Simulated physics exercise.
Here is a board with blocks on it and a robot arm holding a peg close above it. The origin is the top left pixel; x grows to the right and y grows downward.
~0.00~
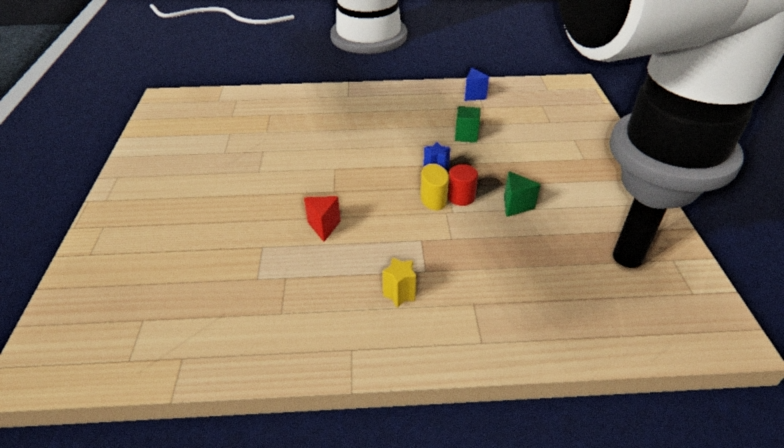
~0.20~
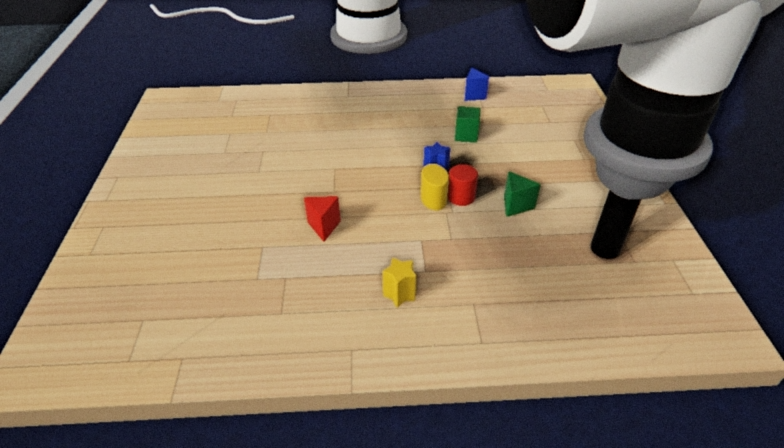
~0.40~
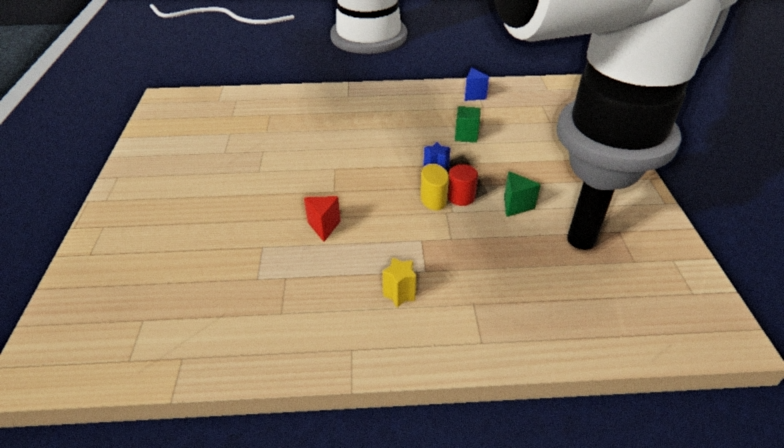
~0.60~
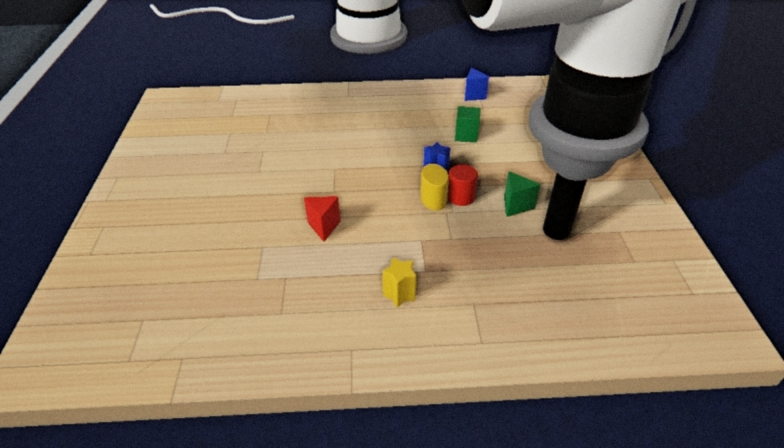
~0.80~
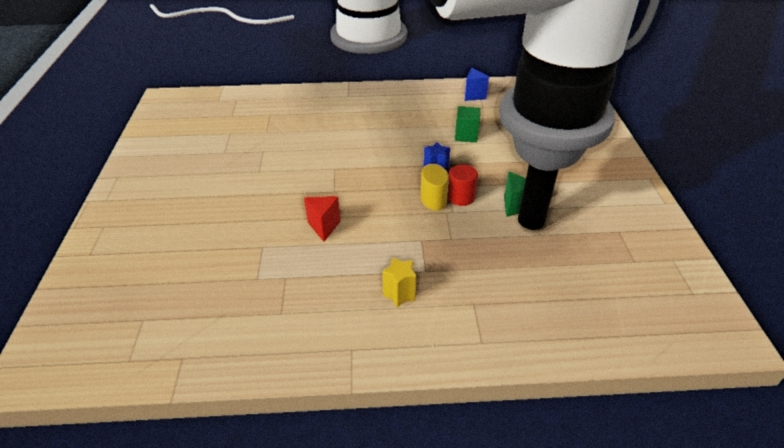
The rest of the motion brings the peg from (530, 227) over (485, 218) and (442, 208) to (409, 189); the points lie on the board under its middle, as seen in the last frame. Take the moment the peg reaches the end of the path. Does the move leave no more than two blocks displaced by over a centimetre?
Answer: Yes.
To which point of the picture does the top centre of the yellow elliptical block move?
It will likely be found at (405, 149).
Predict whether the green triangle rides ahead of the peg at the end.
I'd say it has come free.
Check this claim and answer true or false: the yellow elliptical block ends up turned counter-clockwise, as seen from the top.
False
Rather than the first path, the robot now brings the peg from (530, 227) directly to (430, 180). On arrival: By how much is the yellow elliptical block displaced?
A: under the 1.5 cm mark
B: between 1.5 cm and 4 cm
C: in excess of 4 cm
My pick is B.
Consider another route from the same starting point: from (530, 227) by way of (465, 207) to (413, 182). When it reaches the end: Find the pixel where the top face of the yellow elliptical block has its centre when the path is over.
So, by the moment the path ends, you'll find the top centre of the yellow elliptical block at (384, 160).
The first path, step by step. One third of the way, peg at (486, 212); green triangle at (517, 181), turned 25° clockwise.
Two thirds of the way, peg at (442, 202); yellow elliptical block at (425, 168), turned 15° clockwise; red round block at (461, 169); green triangle at (517, 181), turned 25° clockwise.
At the end, peg at (409, 183); yellow elliptical block at (405, 149), turned 65° clockwise; blue star-shaped block in place; red round block at (461, 169); green triangle at (517, 181), turned 25° clockwise.
